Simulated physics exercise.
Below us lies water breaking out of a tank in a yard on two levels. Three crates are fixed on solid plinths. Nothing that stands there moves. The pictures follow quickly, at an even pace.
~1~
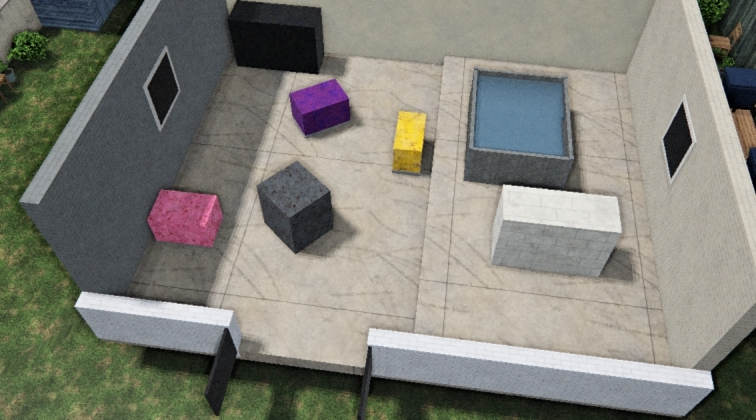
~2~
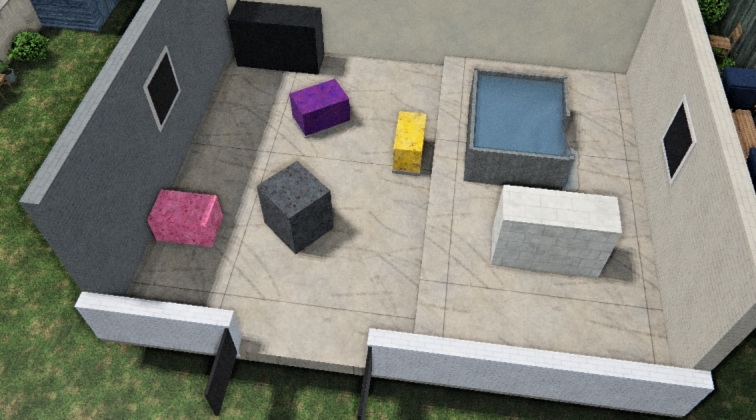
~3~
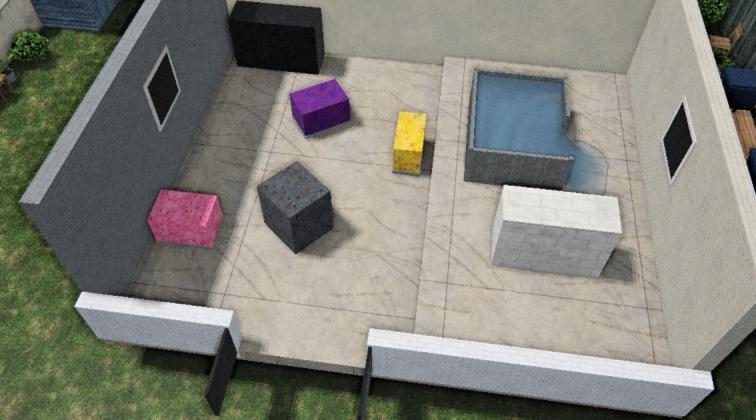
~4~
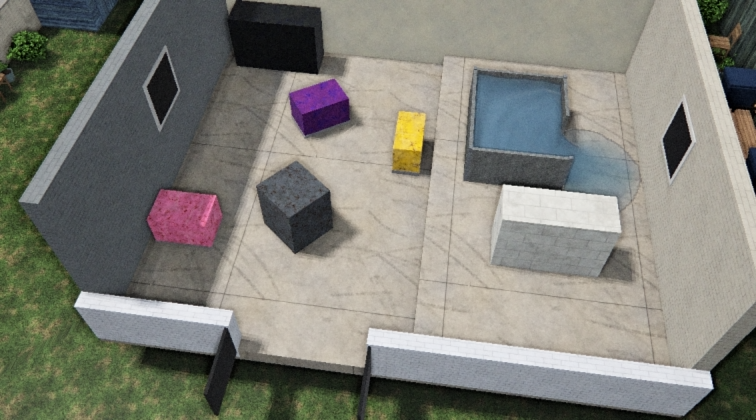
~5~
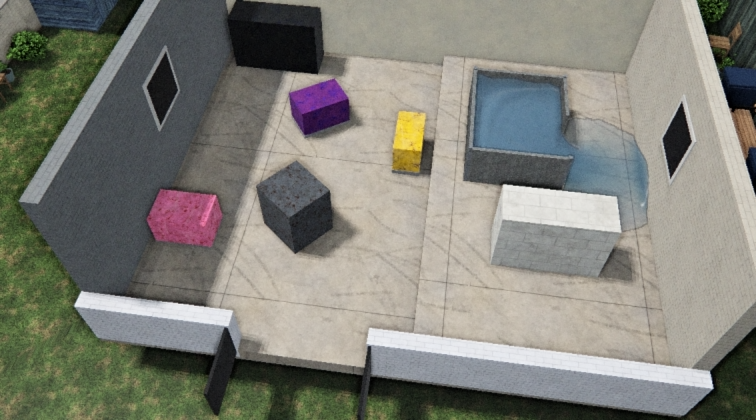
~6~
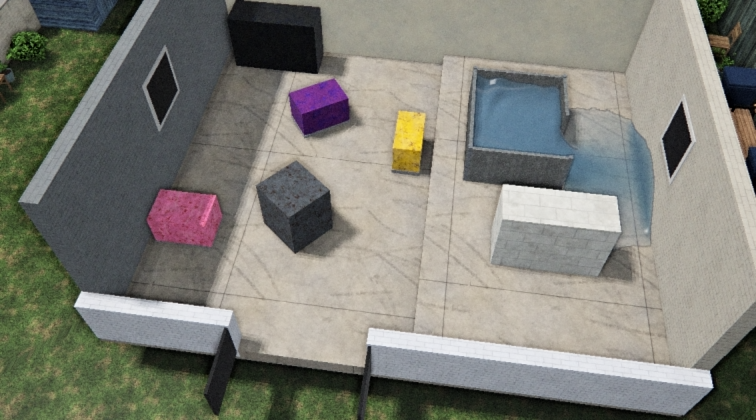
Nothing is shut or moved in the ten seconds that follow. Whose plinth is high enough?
The purple crate is wetted; the pink crate is wetted; the yellow crate escapes dry.
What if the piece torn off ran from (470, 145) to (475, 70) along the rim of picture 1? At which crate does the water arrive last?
The pink crate.
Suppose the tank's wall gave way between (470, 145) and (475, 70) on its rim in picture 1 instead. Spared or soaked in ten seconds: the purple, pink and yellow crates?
In short: Purple crate takes water; pink crate takes water; yellow crate is topped.
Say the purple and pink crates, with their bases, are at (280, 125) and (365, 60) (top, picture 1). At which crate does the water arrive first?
That is the pink one.
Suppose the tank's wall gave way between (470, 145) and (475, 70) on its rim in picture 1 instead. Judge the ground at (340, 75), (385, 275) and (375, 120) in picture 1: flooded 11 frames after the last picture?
One after the other: Awash, flooded, under water.
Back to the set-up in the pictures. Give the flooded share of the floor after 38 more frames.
I make it 75 per cent.
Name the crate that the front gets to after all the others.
It is the one in pink.
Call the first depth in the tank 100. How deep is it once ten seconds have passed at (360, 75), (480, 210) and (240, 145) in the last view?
About 8, 2 and 4 per cent.
A moment on, water covers 10 % of the floor; the purple crate not reached, the pink crate not reached, the yellow crate not reached.
Next, water covers 20 % of the floor; the purple crate not reached, the pink crate not reached, the yellow crate not reached.
Then, water covers 35 % of the floor; the purple crate not reached, the pink crate not reached, the yellow crate not reached.
Later, water covers 75 % of the floor; the purple crate water round its plinth, the pink crate water round its plinth, the yellow crate water round its plinth.
In the end, water covers 95 % of the floor; the purple crate was topped, the pink crate was topped, the yellow crate stayed above the water.
